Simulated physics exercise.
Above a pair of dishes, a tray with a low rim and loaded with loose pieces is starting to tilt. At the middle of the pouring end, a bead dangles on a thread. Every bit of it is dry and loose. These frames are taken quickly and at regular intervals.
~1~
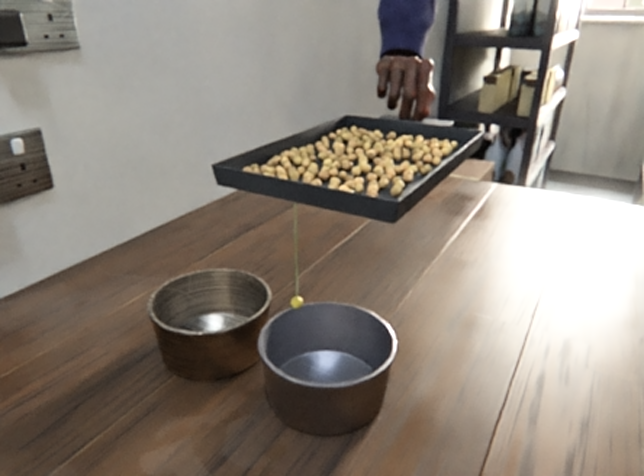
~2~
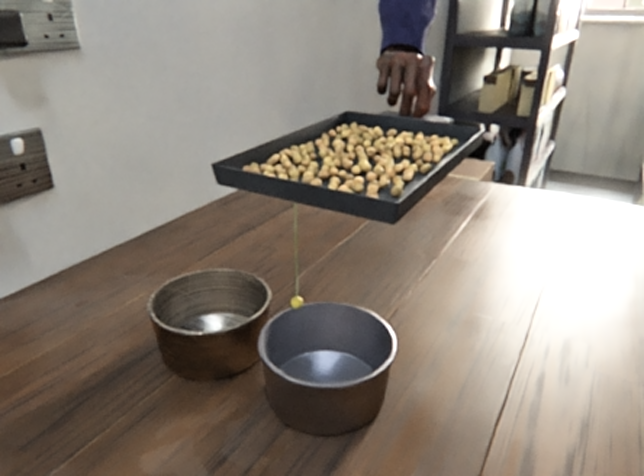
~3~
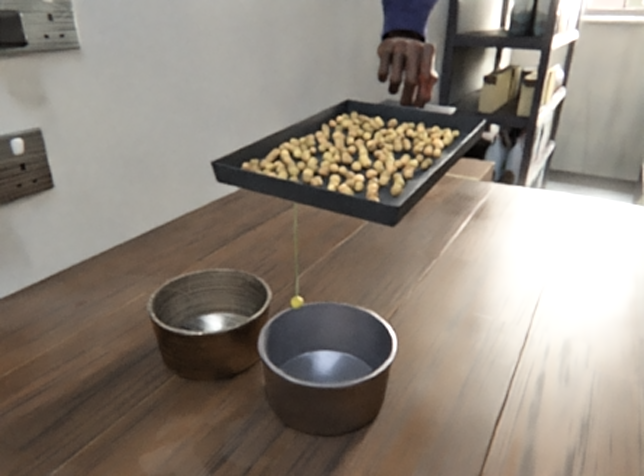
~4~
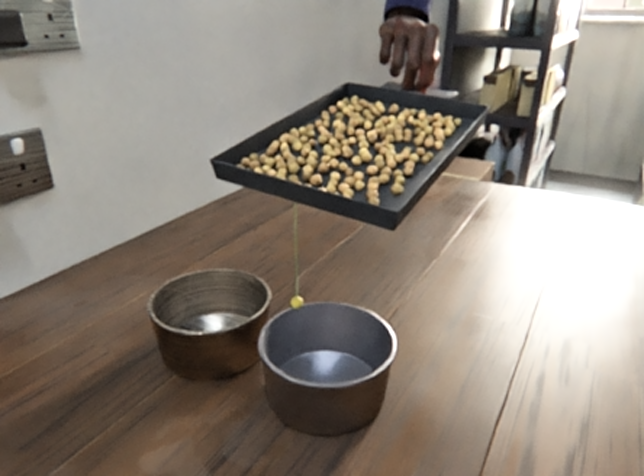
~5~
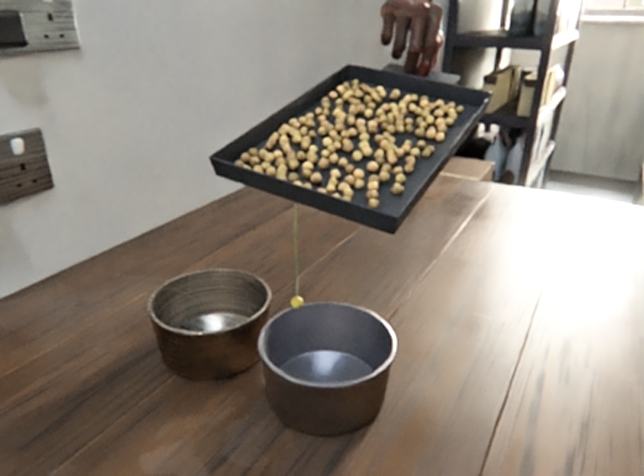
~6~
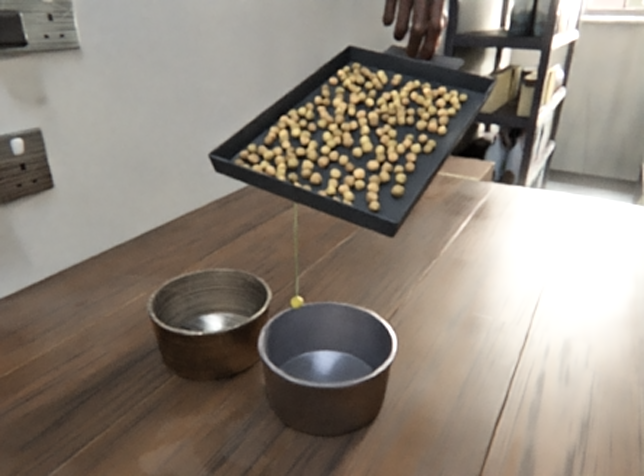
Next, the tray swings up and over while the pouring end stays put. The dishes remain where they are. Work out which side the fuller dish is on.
More will pour into the dish on the right side.
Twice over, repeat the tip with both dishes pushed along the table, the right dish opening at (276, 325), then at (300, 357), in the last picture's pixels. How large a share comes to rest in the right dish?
I'd expect some 20 percent, and then some 50 percent.
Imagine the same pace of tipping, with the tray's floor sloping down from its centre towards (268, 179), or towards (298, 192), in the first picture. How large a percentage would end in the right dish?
About 0 and 20 per cent.
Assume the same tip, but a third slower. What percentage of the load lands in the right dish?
Roughly 80%.
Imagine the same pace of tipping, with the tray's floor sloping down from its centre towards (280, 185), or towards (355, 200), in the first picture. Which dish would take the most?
Try 1: The left-side dish; try 2: The right-side dish.
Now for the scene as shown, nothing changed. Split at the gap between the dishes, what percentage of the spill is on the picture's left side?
Estimate: Near 20 per cent.
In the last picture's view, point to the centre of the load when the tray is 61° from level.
(363, 170).
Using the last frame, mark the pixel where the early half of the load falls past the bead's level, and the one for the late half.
For the early half I get (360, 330), and for the late half (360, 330).
Just after the last frame, tray tipped steeply; almost all on the tray; just a few in the air.
A moment on, tray tipped right over; the larger part on the tray; about a tenth in the right dish; about a tenth outside both; just a few in the air.
Further on, tray tipped past a quarter turn; the larger part in the right dish; roughly a quarter outside both.
When it is over, tray tipped past a quarter turn; the larger part in the right dish; not one in the left dish; roughly a quarter outside both.
